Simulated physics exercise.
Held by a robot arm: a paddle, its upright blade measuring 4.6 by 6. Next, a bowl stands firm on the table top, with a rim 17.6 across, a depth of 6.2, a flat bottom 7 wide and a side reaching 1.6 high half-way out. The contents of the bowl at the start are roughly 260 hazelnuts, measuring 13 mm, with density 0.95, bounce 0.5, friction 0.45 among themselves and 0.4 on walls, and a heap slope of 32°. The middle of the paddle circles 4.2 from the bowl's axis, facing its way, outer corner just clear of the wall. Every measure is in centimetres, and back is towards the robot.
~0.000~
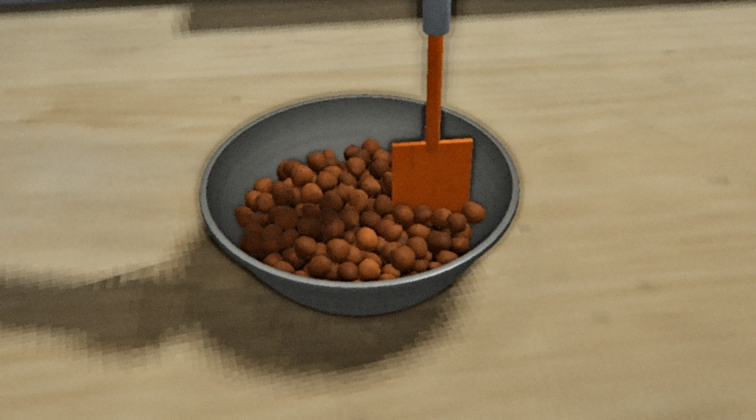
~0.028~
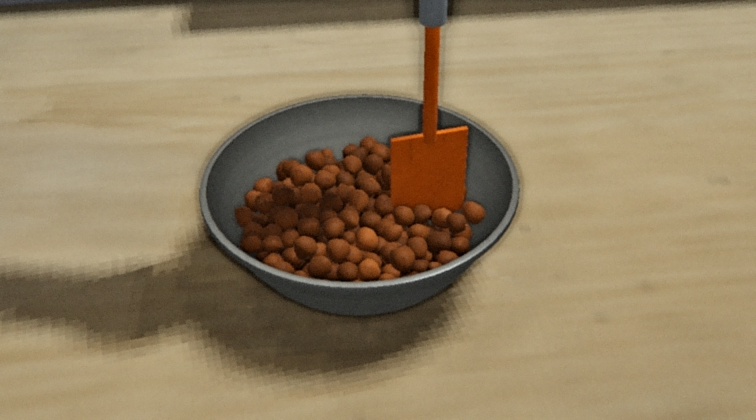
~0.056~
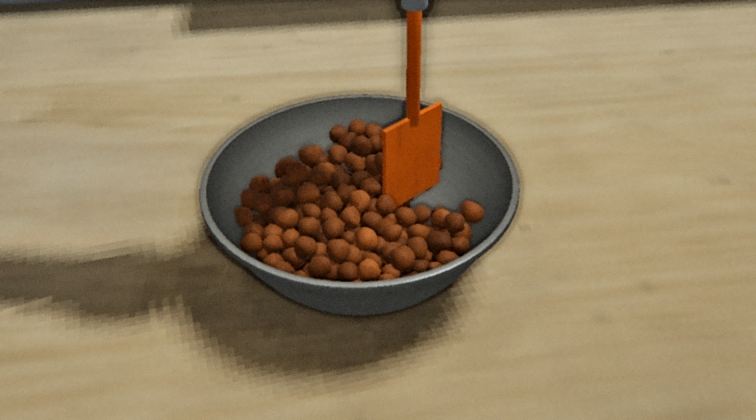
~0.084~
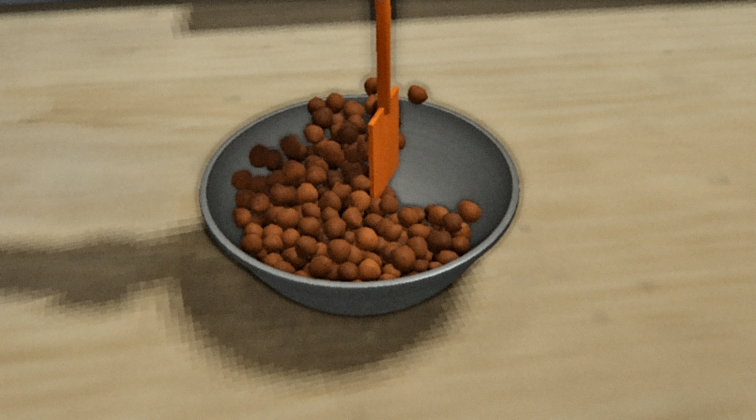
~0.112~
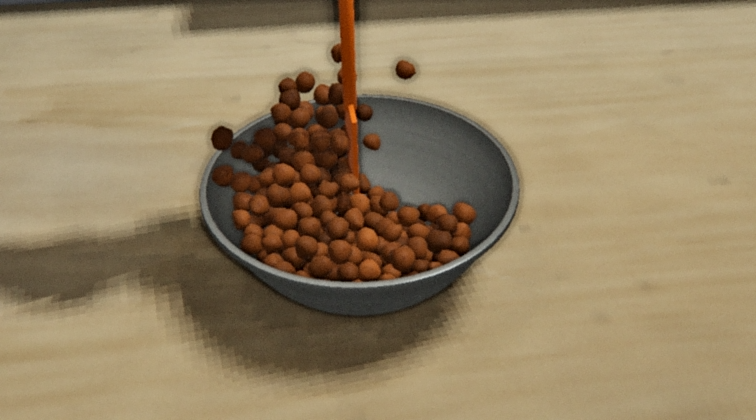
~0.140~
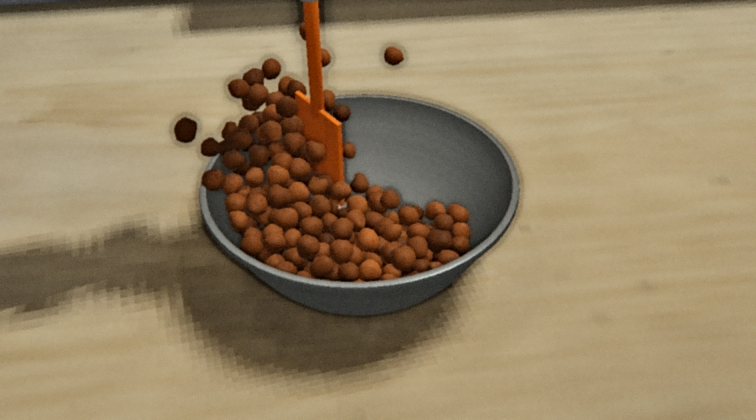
An orange spatula sweeping leftward through small brown balls in a grey bowl, heaping them up and flinging several above the rim.
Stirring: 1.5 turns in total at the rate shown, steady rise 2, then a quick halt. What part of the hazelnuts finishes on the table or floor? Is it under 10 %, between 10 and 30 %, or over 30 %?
Over 30 %.
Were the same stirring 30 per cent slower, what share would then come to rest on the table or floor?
My guess is about 25 per cent.
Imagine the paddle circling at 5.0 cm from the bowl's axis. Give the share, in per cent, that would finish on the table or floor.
Close to 20 in a hundred then.
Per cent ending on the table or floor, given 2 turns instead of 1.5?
It would be around 45 per cent.
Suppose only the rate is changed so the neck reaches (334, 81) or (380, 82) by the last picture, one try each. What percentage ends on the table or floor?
Close to 35 and 20 in a hundred.
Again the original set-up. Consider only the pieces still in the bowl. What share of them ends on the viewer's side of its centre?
About 45 %.
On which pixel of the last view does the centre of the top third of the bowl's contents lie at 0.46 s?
It is centred roughly at (366, 166).
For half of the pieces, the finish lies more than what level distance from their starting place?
Reading: Around 10 cm.
After 0.30 s, 280° round, highest piece 13 above the table; 193 in the bowl, 20 on the table or floor, 49 in flight or on the tool.
After 0.46 s, 80° round, highest piece 9 above the table; 163 in the bowl, 77 on the table or floor, 22 in flight or on the tool.
After 0.74 s, 180° round, highest piece 4 above the table; 157 in the bowl, 105 on the table or floor.
After 1.44 s, 180° round, highest piece 4 above the table; 157 in the bowl, 105 on the table or floor.
In the end, 157 in the bowl, 105 on the table or floor. That is 40 % on the table or floor.
